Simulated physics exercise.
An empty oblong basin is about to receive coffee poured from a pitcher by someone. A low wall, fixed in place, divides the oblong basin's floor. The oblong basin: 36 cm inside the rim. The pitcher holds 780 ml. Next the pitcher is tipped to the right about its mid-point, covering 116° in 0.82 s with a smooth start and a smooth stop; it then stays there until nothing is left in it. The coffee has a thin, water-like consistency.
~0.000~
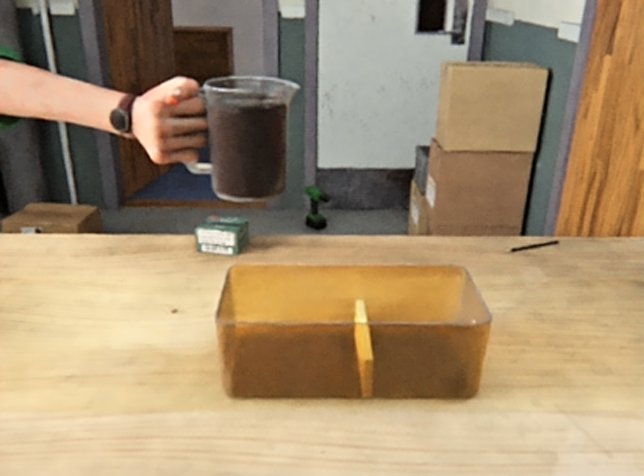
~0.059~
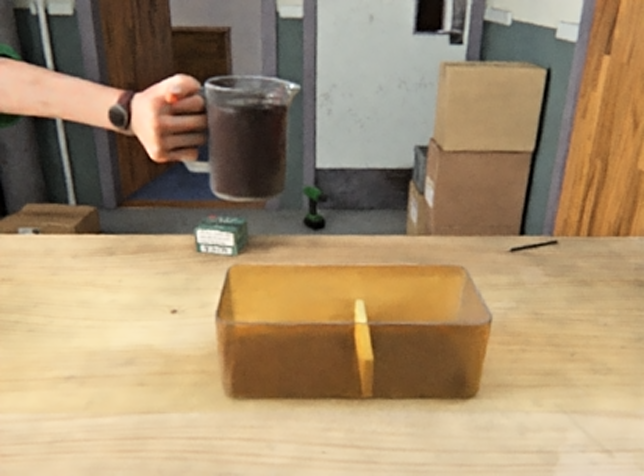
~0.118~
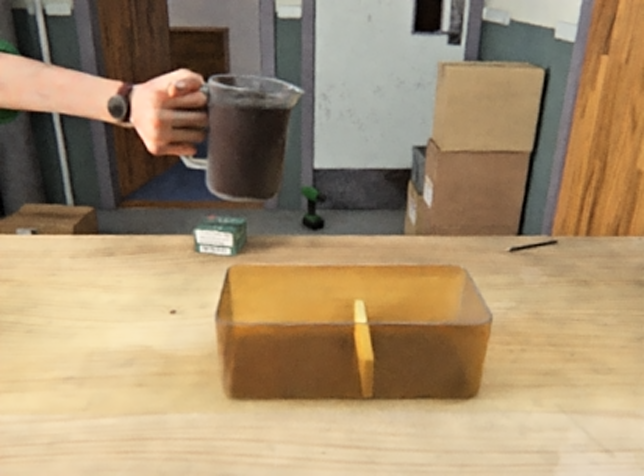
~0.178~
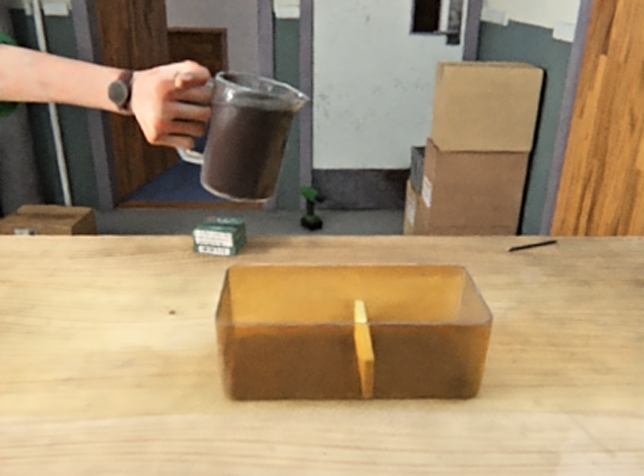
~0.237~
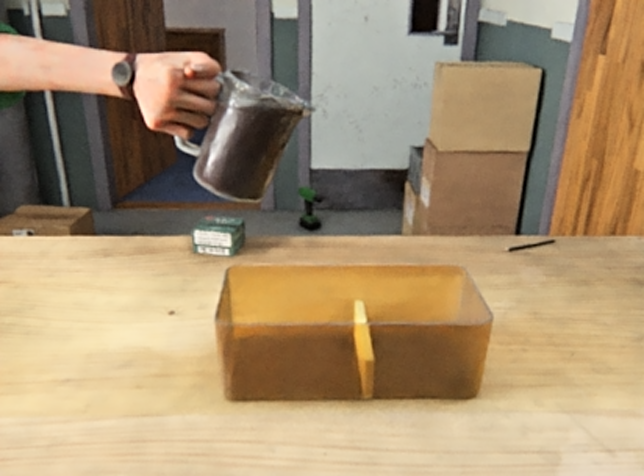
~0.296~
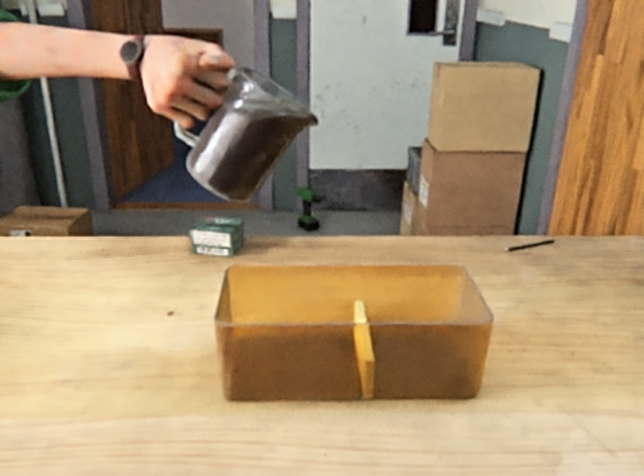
The video shows a hand holding a clear pitcher of dark coffee above a wooden table, left of center over an oblong amber basin with a low dividing wall, then steadily tilting the pitcher to the right.
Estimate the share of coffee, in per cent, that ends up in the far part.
About 43 per cent.
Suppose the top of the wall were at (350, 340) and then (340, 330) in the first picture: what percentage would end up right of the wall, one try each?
Respectively close to 75 and 90 %.
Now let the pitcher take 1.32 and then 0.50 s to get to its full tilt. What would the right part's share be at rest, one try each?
Around 60 per cent first, around 30 per cent next.
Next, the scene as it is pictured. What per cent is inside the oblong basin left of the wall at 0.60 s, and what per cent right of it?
Around 0 on the left side and 9 on the right side.
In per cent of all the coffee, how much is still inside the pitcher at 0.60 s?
Close to 62 percent of the liquid remains at that time.
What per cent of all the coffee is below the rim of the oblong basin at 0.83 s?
62 %, more or less.
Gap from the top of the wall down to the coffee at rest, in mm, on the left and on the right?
Some 48 mm on the left and 48 mm on the right.
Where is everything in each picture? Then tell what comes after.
Tilt 0°; pouring edge (300, 86); surface from (210, 99) to (287, 100); the oblong basin's rim runs from (223, 292) to (478, 293); the wall's top is at (364, 328), in the first picture.
Tilt 1°; pouring edge (301, 87); surface from (210, 98) to (288, 101), in the second picture.
Tilt 6°; pouring edge (305, 91); surface from (212, 97) to (290, 103), in the third picture.
Tilt 13°; pouring edge (310, 98); surface from (216, 102) to (296, 103), in the fourth picture.
Tilt 22°; pouring edge (316, 109); surface from (213, 119) to (305, 106), in the fifth picture.
Tilt 33°; pouring edge (319, 122); surface from (207, 126) to (318, 115), in the sixth picture.
Then, 0.60 s in, the tilt is 97° and 62 per cent is still to pour, 0 is left of the wall and 9 right of it.
Then, 0.83 s in, the tilt is 116° and 12 per cent is still to pour, 26 is left of the wall and 36 right of it.
Then, 1.06 s in, the tilt is 116° and 0 per cent is still to pour, 53 is left of the wall and 43 right of it.
Then, 1.32 s in, the tilt is 116° and 0 per cent is still to pour, 55 is left of the wall and 43 right of it.
Finally, 55 per cent lies left of the wall, 43 right of it and 2 outside.
